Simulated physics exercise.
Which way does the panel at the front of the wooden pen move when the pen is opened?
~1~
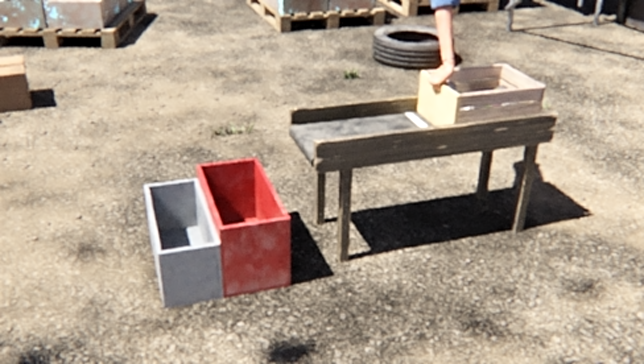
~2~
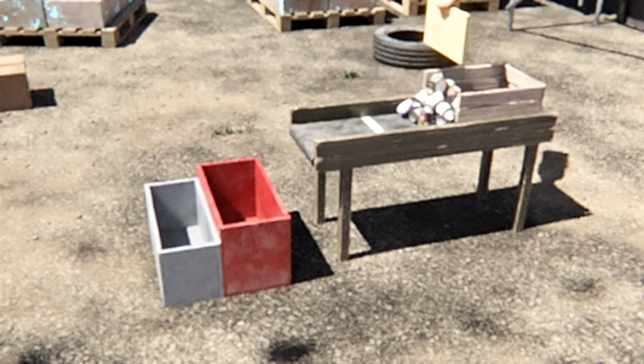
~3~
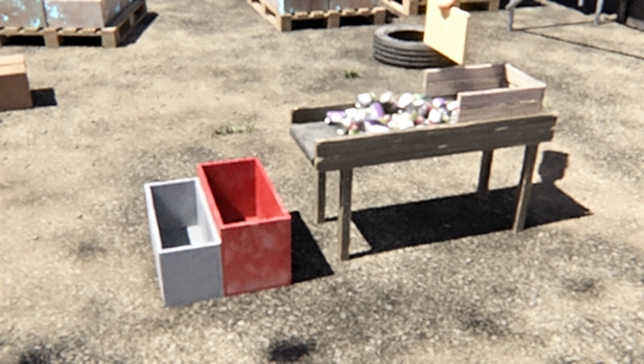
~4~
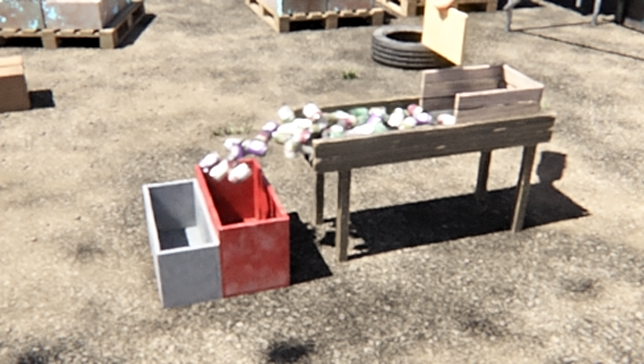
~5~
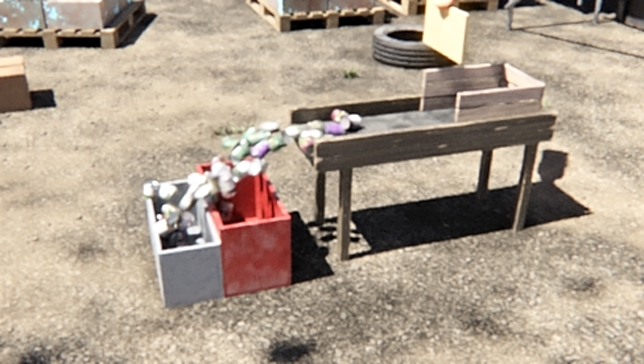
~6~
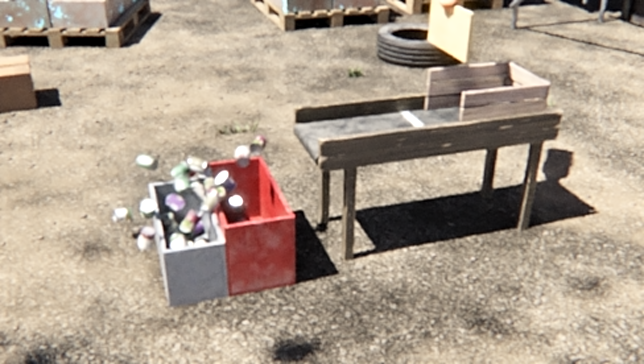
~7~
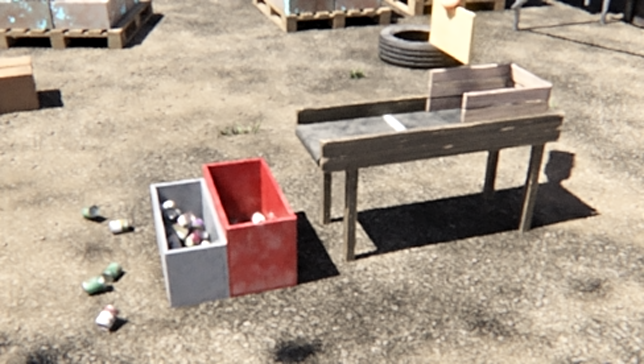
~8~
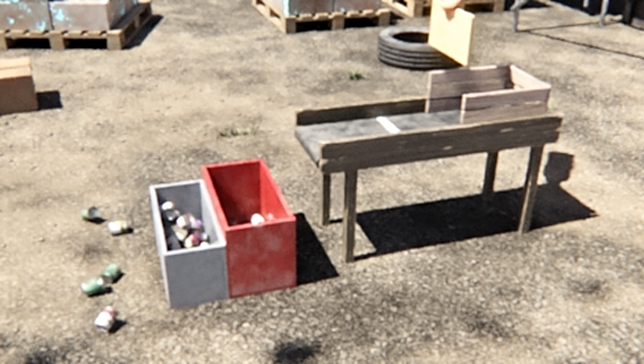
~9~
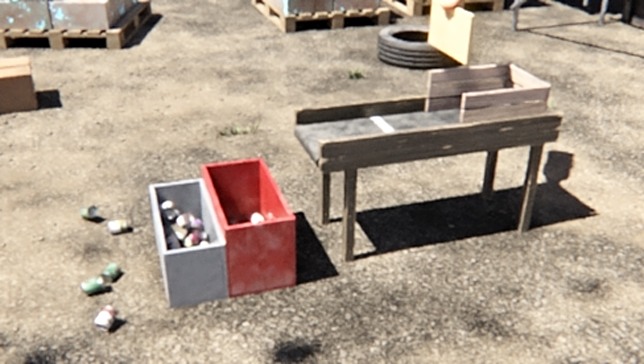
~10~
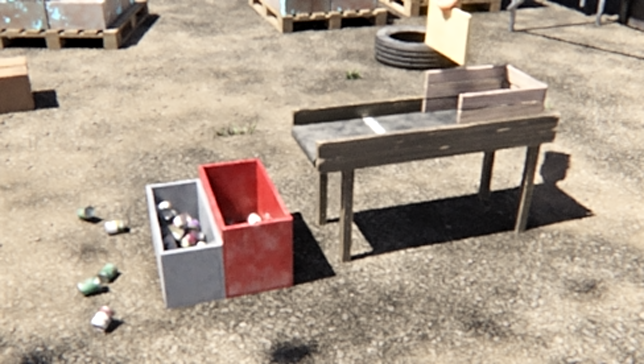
The panel moves up, away from the belt, and stays raised above the pen.
